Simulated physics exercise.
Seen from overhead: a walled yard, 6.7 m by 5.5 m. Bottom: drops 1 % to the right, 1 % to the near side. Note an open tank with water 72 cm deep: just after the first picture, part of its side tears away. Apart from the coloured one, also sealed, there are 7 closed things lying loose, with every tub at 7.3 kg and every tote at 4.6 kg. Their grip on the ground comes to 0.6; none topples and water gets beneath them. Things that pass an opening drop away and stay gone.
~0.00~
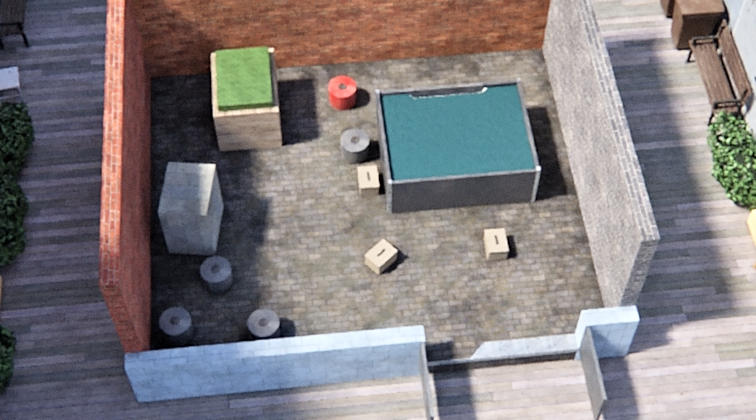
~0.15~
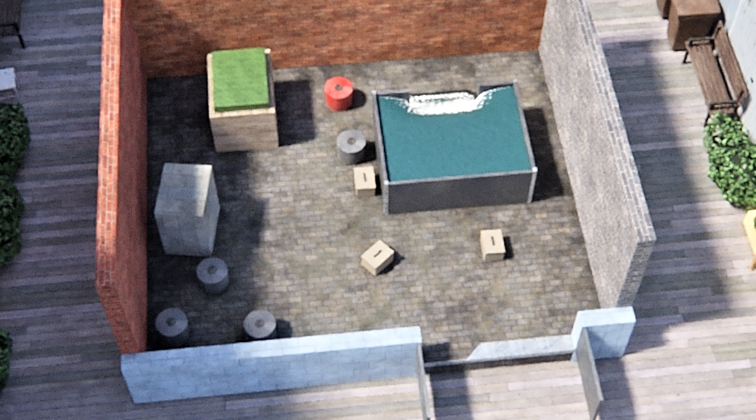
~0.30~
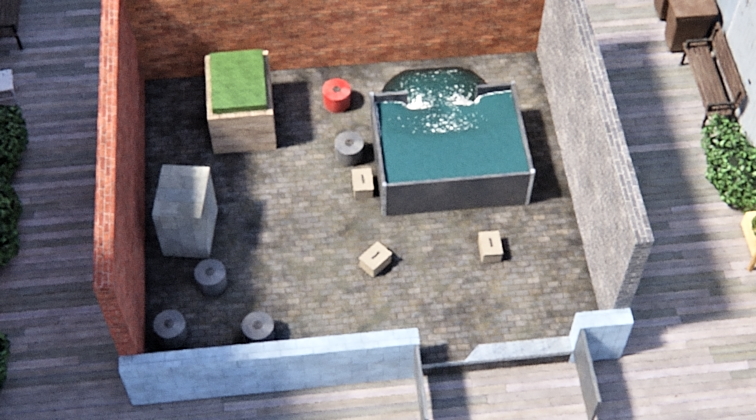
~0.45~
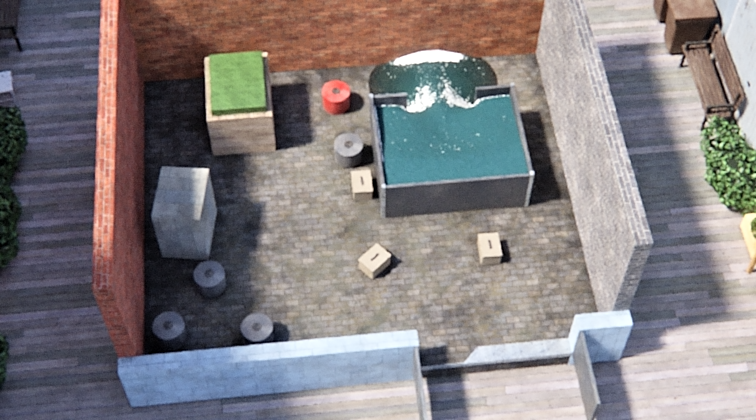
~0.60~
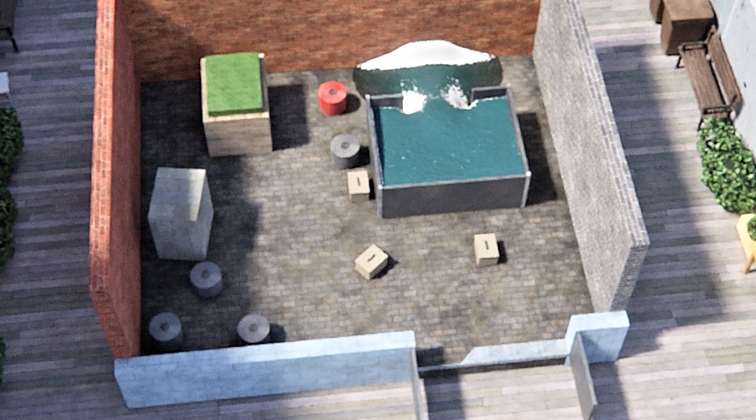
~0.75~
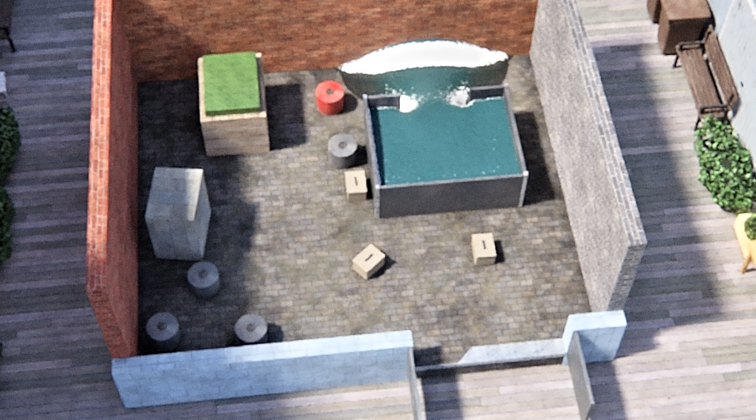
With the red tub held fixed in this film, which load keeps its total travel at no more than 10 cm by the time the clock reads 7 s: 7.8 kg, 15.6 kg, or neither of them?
Neither load does it.
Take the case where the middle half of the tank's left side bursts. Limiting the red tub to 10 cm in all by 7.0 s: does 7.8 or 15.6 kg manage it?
Then I'd expect only the heavy mass to do.
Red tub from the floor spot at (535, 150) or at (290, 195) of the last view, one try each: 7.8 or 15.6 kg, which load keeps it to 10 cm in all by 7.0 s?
Order kept: Both picks fail, both picks fail.
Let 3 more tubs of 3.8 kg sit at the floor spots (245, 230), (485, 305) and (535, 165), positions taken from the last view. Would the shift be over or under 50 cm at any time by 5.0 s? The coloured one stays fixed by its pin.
In turn: Short of it, less, over.
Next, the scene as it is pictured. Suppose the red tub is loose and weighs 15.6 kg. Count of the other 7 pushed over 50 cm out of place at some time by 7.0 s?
It adds up to 3.
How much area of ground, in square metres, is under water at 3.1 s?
Wet: Near 21 m2.
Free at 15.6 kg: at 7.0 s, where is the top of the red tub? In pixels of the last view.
I'd look near (324, 134).
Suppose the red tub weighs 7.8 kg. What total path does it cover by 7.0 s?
Some 350 cm in all.
After 1.4 s the red tub would be 5 cm from its start with 7.8 kg and 0 cm from its start with 15.6 kg; 4 cm of water round it then.
After 3.1 s the red tub would be 124 cm from its start with 7.8 kg and 76 cm from its start with 15.6 kg; 6 cm of water round it then.
After 4.9 s the red tub would be 265 cm from its start with 7.8 kg and 87 cm from its start with 15.6 kg; 6 cm of water round it then.
After 7.0 s the red tub would be 325 cm from its start with 7.8 kg and 88 cm from its start with 15.6 kg; 5 cm of water round it then.
